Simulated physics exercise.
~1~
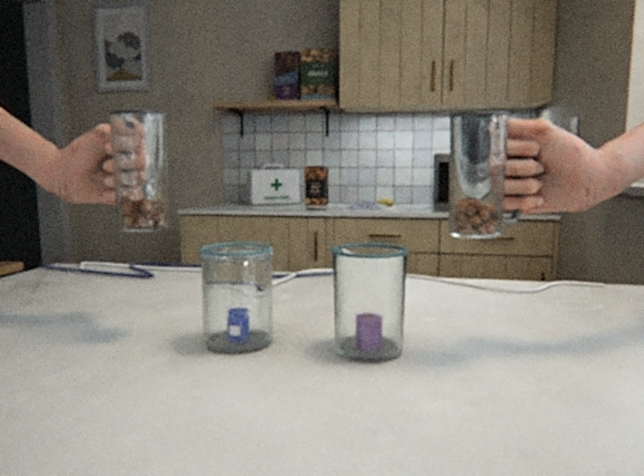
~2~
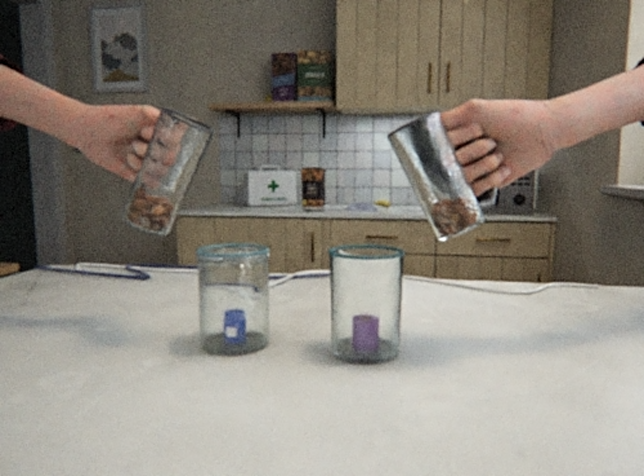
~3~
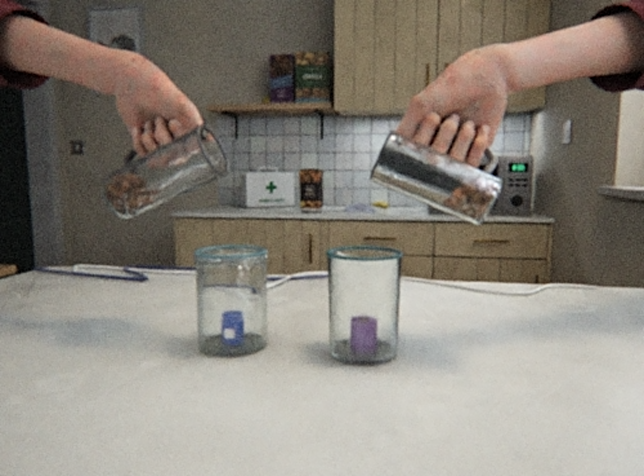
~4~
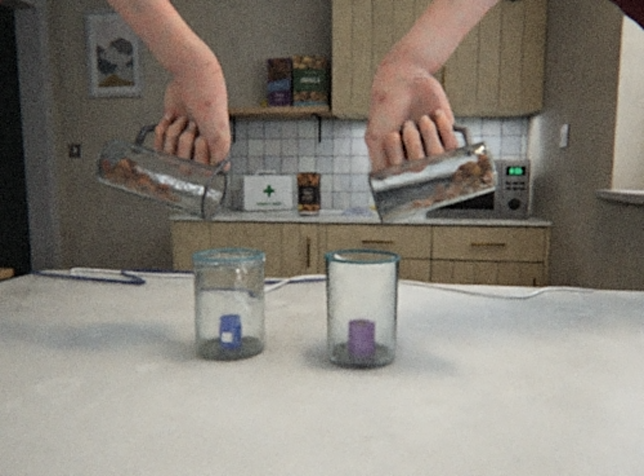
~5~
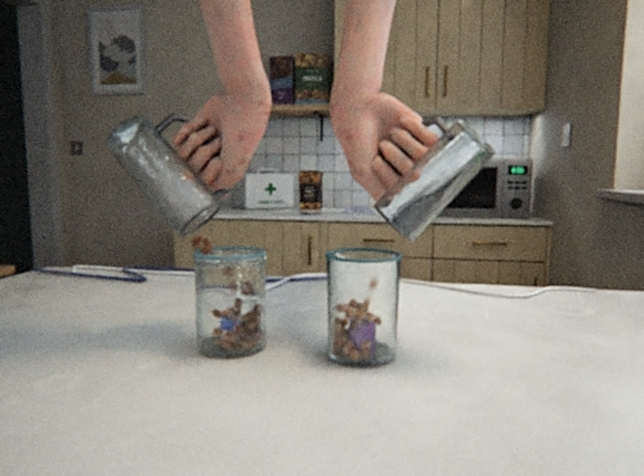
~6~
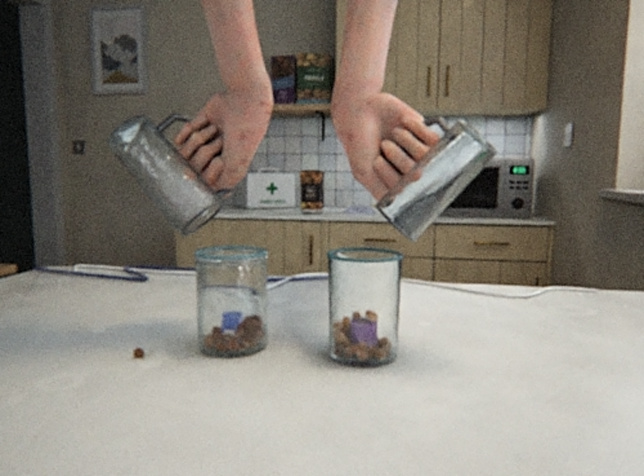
Two hands tipping glass mugs of brown nuts into clear containers, leaving blue and purple objects showing and one piece on the counter.
